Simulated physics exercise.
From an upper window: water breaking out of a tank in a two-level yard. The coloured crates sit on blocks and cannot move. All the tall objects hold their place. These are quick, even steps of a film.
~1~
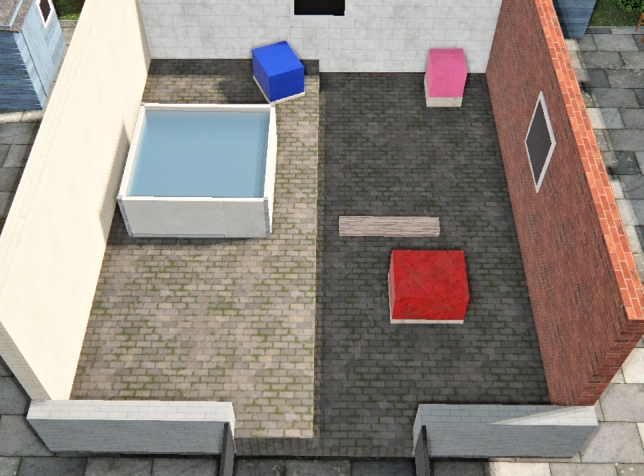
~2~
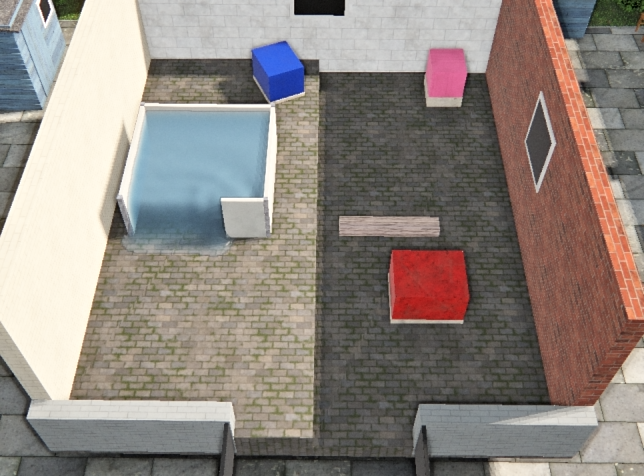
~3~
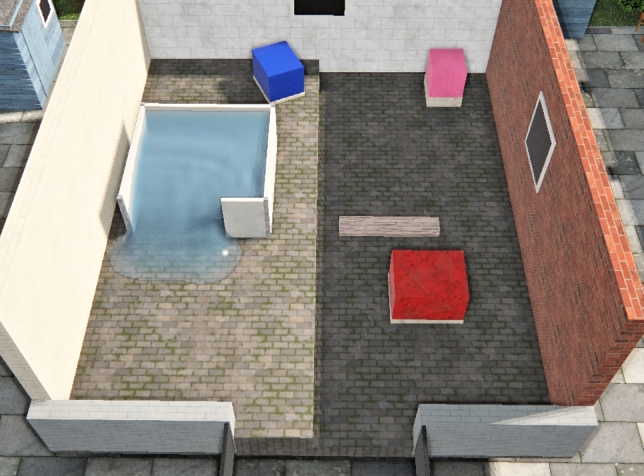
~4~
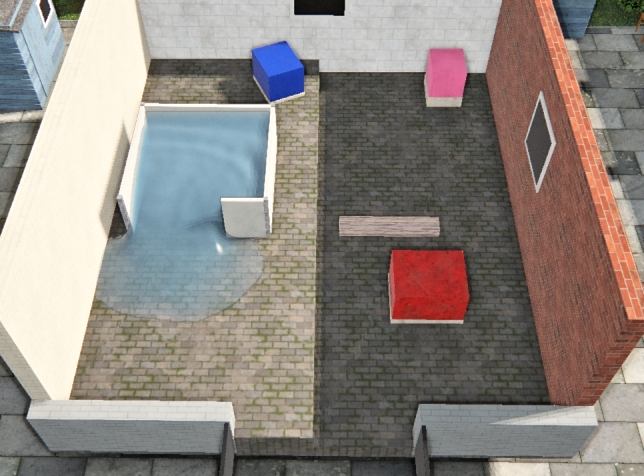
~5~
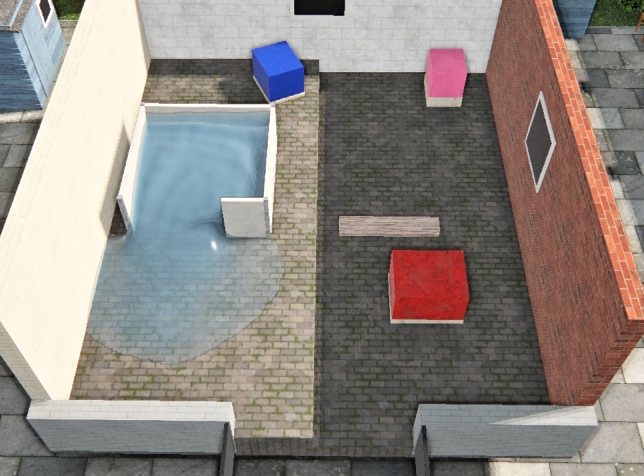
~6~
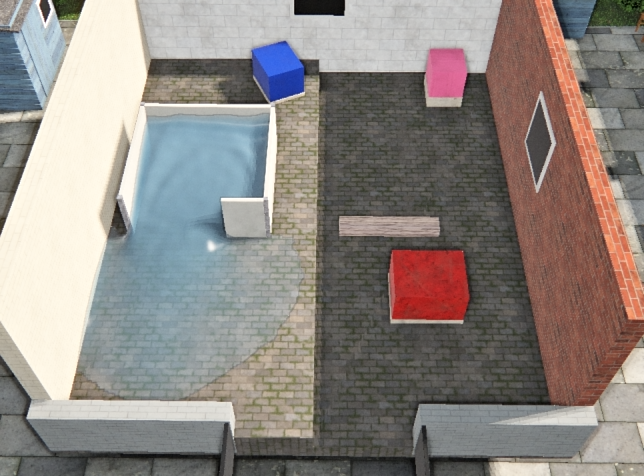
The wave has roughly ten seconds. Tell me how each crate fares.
One by one: The blue crate stays dry; the pink crate stays dry; the red crate gets wet.
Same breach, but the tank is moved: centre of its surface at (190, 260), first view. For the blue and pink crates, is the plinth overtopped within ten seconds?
Then: Blue takes water; pink remains dry.
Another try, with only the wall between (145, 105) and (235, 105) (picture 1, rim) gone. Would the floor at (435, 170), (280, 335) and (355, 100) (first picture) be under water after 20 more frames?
As listed: Flooded, dry, under water.
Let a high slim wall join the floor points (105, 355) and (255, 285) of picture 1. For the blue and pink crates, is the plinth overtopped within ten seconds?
Blue crate gets wet; pink crate keeps dry.
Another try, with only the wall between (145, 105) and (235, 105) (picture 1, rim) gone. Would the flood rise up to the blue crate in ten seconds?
In short: Blue ends up wet.
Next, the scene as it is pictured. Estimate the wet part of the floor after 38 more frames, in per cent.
Roughly 60 per cent.
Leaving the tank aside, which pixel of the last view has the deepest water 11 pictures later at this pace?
Roughly at (80, 417).
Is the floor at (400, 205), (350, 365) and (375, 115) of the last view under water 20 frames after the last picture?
As listed: Dry, under water, not flooded.
A moment on, water covers 25 % of the floor; the blue crate not reached, the pink crate not reached, the red crate not reached.
Next, water covers 25 % of the floor; the blue crate not reached, the pink crate not reached, the red crate not reached.
Then, water covers 40 % of the floor; the blue crate not reached, the pink crate not reached, the red crate water round its plinth.
Later, water covers 60 % of the floor; the blue crate not reached, the pink crate not reached, the red crate water round its plinth.
In the end, water covers 90 % of the floor; the blue crate stayed above the water, the pink crate stayed above the water, the red crate was topped.
